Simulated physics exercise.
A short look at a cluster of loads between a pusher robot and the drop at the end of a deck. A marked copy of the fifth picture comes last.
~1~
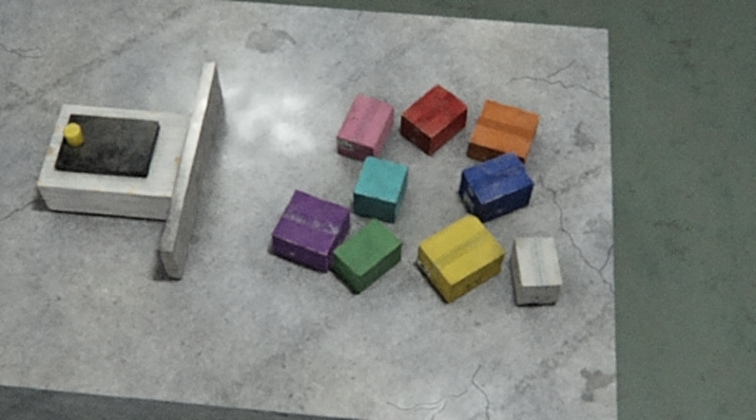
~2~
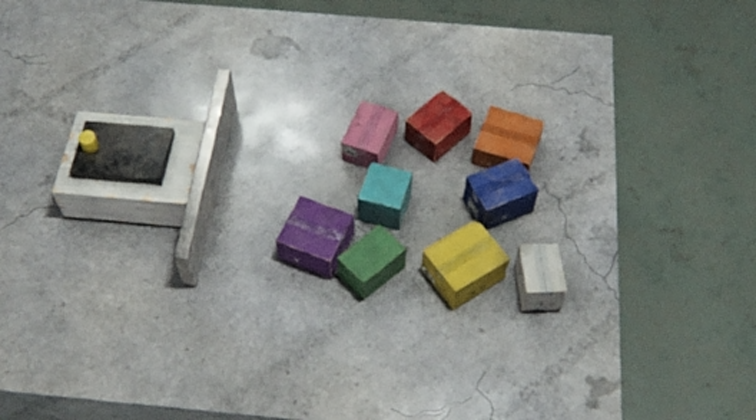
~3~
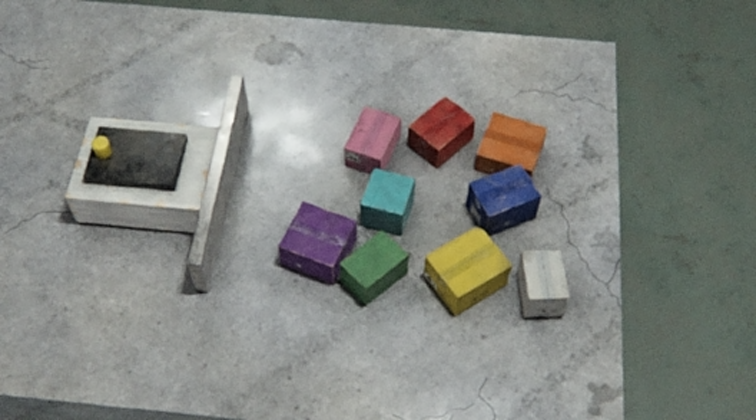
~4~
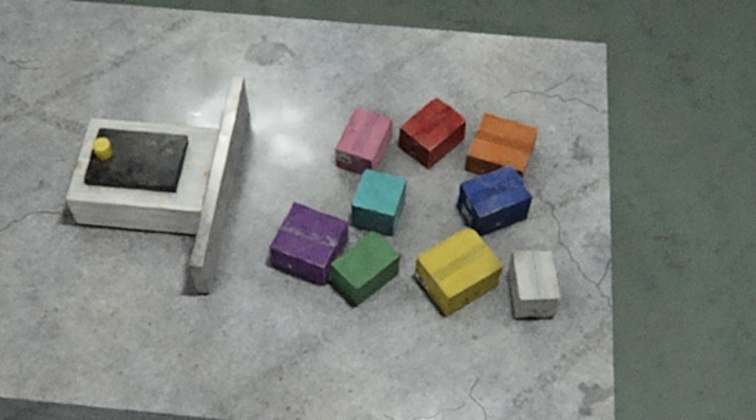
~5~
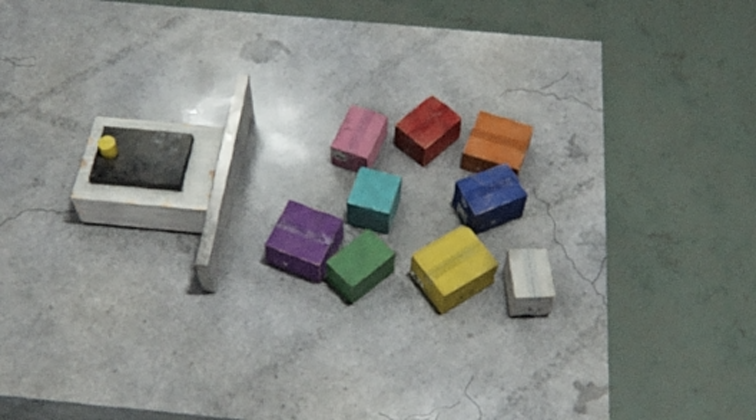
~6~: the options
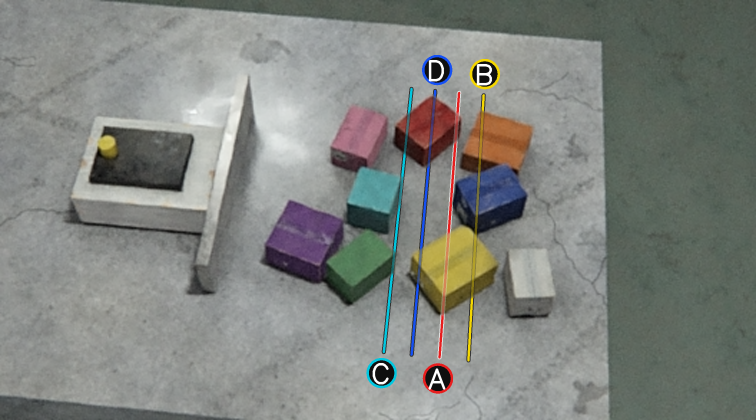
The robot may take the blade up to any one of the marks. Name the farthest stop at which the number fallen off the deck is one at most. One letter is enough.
No farther than B.
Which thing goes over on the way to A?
The white box.
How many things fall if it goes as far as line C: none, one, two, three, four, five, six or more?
In all, none.
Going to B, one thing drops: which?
It is the white box.
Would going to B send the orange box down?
By then, no.
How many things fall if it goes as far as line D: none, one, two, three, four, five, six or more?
In all, none.
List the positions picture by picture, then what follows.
The first picture shows white box (535, 271); green crate (368, 256); robot (115, 145).
The second picture shows robot (130, 152); turquoise crate (386, 196).
The third picture shows robot (144, 158); blue box (502, 201).
The fourth picture shows robot (144, 159); yellow box (458, 270).
The fifth picture shows robot (149, 158); white box (528, 282); green crate (361, 266); orange box (497, 148).
On the copy, A at (450, 215); B at (477, 217); C at (399, 210); D at (424, 212).
On B. First, robot (239, 166); green crate (390, 274); purple parcel (344, 239).
Then, robot (329, 174); white box (578, 294); yellow box (542, 256).
Finally, robot (399, 180); white box over the edge; yellow box (599, 252); one fallen.
By contrast, A is within the limit but short; C is within the limit but short; D is within the limit but short.
